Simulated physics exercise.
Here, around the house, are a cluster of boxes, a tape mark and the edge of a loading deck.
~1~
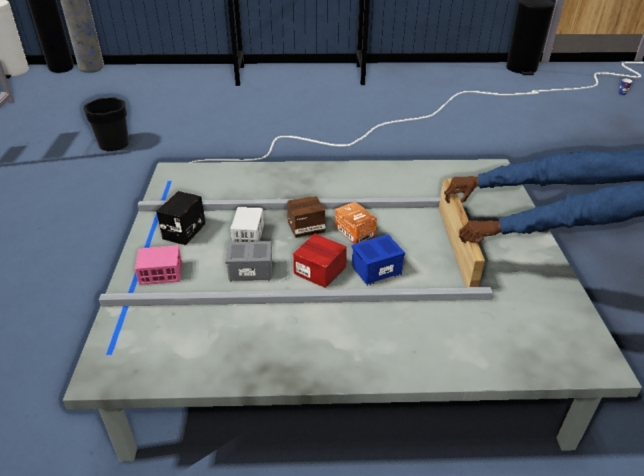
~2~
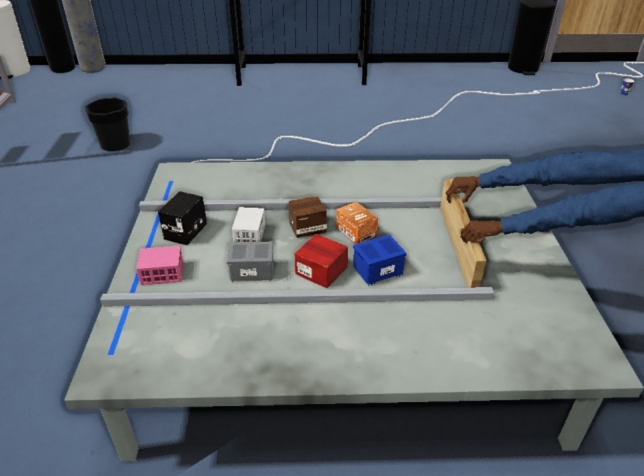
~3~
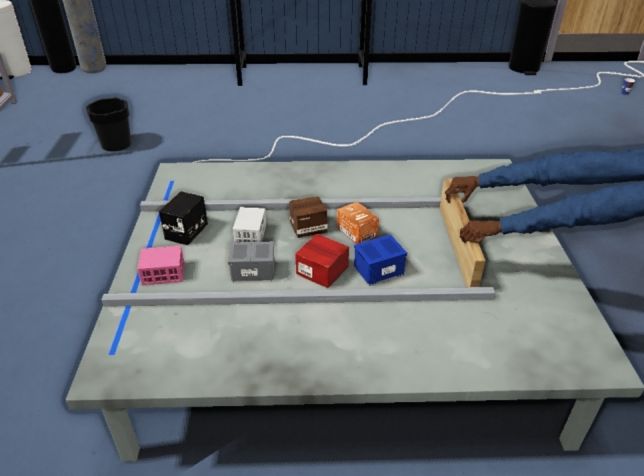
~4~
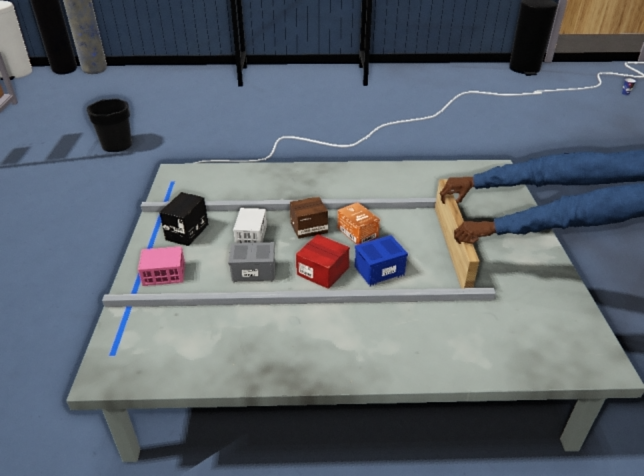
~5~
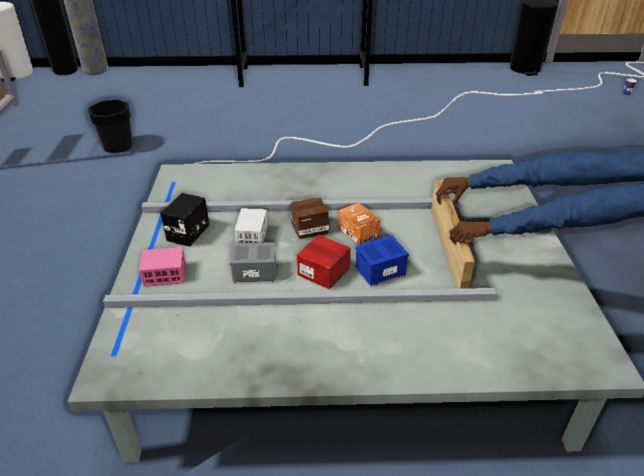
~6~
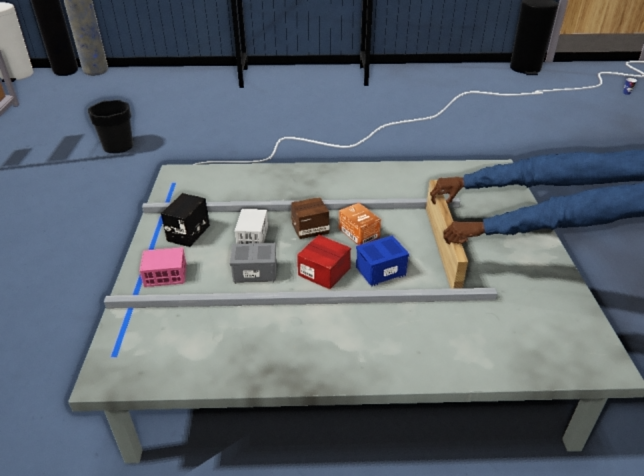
Two hands held a wooden plank upright at the right side of a low table and slid it slightly left, while the eight colorful boxes between the rails stayed practically still.
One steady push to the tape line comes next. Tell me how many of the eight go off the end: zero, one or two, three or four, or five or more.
The number sent down is large, five or above.
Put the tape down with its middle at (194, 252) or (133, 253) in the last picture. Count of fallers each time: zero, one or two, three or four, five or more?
Three or four; more than four.
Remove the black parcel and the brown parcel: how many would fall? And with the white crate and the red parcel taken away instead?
Taking the two tries in turn, it comes to 4 and 4.
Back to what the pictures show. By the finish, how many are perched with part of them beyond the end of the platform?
The number would be 2.
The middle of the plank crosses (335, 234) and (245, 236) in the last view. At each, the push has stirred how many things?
The count is 5 at the first point and 8 at the second.
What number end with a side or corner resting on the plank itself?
2 in contact.
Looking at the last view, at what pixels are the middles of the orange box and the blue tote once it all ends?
In the last picture the orange box sits at (143, 224) while the blue tote sits at (120, 262).
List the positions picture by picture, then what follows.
The first picture shows pink crate (159, 265); black parcel (182, 218); white crate (248, 227); plank (459, 231); tape (145, 251).
The second picture shows black parcel (183, 218); orange box (357, 223).
The third picture shows white crate (250, 227); plank (460, 231).
The fourth picture shows pink crate (162, 266); brown parcel (309, 217).
The fifth picture shows black parcel (186, 219); grey tote (254, 263).
The sixth picture shows pink crate (164, 267); black parcel (186, 220); white crate (252, 229); plank (445, 232); tape (150, 253).
A little later, none off yet; pink crate at rest near (164, 267); black parcel at rest near (186, 220); white crate at rest near (252, 229).
Next, none off yet; pink crate tilted well over near (100, 274); black parcel shifted a little near (169, 219); white crate shifted well along near (186, 243).
When it is over, the number that fall off is five or more; down, red parcel, brown parcel, grey tote, white crate, black parcel and pink crate.
